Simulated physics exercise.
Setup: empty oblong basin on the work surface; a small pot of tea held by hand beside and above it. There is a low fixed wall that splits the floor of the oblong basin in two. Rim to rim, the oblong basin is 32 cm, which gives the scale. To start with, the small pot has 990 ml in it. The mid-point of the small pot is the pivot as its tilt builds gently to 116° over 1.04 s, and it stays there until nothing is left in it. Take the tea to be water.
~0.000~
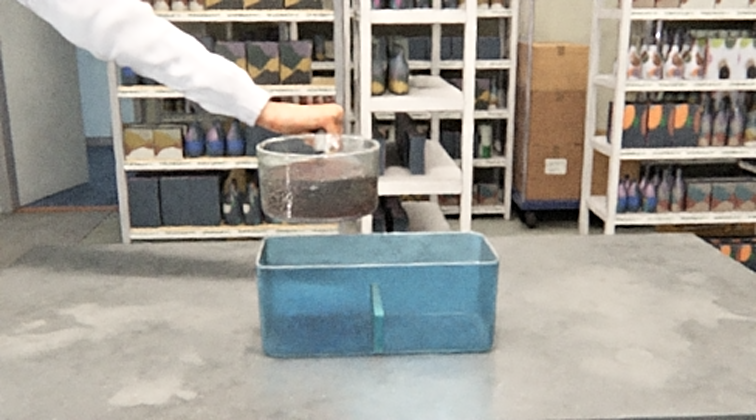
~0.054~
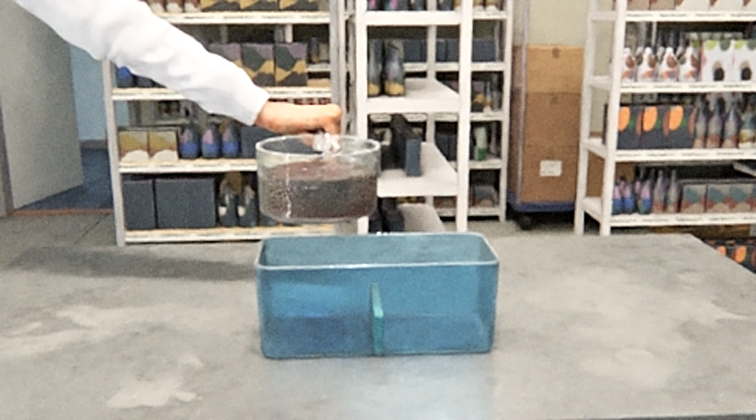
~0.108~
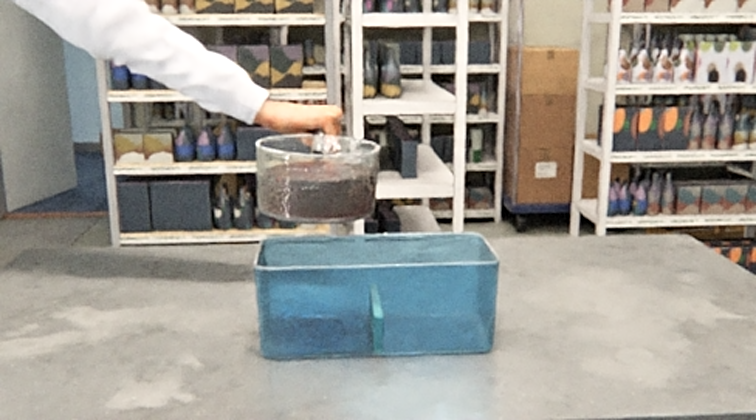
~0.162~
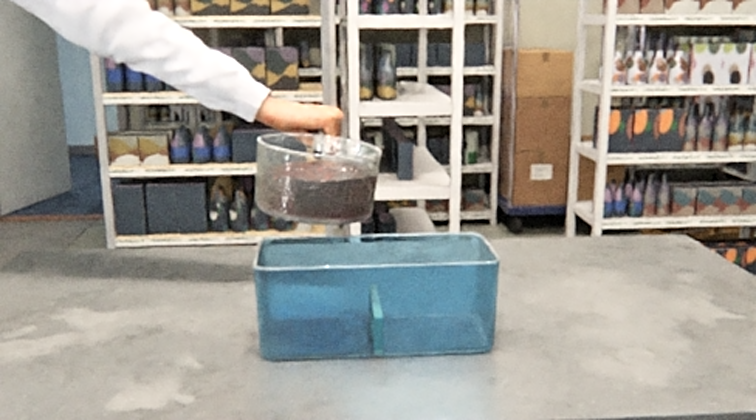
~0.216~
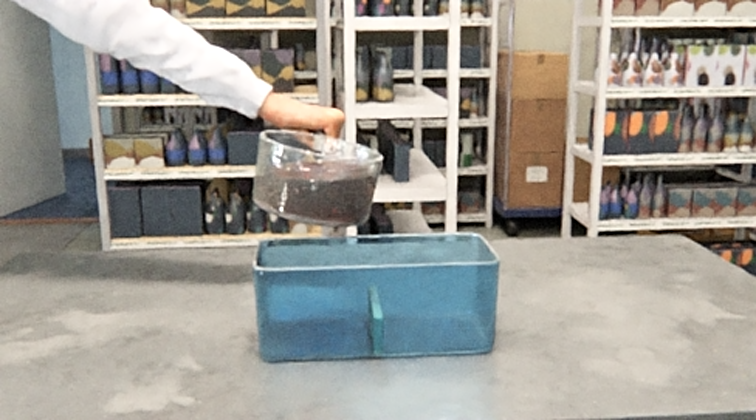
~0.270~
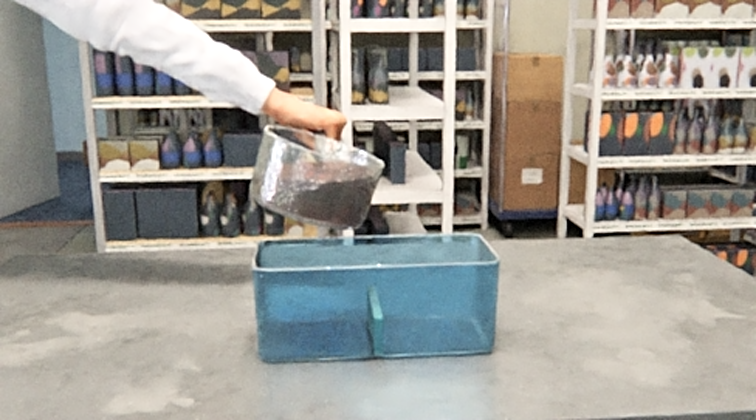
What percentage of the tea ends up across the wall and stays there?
About 78 per cent.
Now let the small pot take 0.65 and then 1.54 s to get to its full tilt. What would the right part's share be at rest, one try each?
60 then 85 %.
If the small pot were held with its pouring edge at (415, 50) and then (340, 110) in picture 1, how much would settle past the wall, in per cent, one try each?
Try 1: Approx. 70 %; try 2: Approx. 55 %.
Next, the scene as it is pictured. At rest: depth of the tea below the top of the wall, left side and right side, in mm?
It's around 42 mm on the left side and around 14 mm on the right side.
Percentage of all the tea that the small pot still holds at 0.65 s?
54 %.
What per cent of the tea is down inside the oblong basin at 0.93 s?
88 %, more or less.
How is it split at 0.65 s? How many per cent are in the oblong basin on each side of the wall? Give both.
Left roughly 0, right roughly 18.
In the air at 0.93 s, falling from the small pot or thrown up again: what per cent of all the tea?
Some 4 per cent.
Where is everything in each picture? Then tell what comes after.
In the first frame, tilt 0°; pouring edge (378, 146); surface from (262, 171) to (376, 170); the oblong basin's rim runs from (260, 252) to (491, 248); the wall's top is at (377, 299).
In the second frame, tilt 1°; pouring edge (378, 146); surface from (261, 172) to (375, 170).
In the third frame, tilt 3°; pouring edge (379, 149); surface from (260, 171) to (375, 171).
In the fourth frame, tilt 7°; pouring edge (380, 152); surface from (259, 171) to (375, 171).
In the fifth frame, tilt 12°; pouring edge (381, 158); surface from (258, 172) to (376, 172).
In the sixth frame, tilt 18°; pouring edge (382, 165); surface from (256, 172) to (376, 173).
By 0.65 s the tilt is 80° and 54 per cent is still to pour, 0 is left of the wall and 19 right of it.
By 0.93 s the tilt is 113° and 8 per cent is still to pour, 13 is left of the wall and 75 right of it.
By 1.22 s the tilt is 116° and 0 per cent is still to pour, 21 is left of the wall and 78 right of it.
By 1.54 s the tilt is 116° and 0 per cent is still to pour, 21 is left of the wall and 78 right of it.
At rest 21 per cent lies left of the wall, 78 right of it and 0 outside.
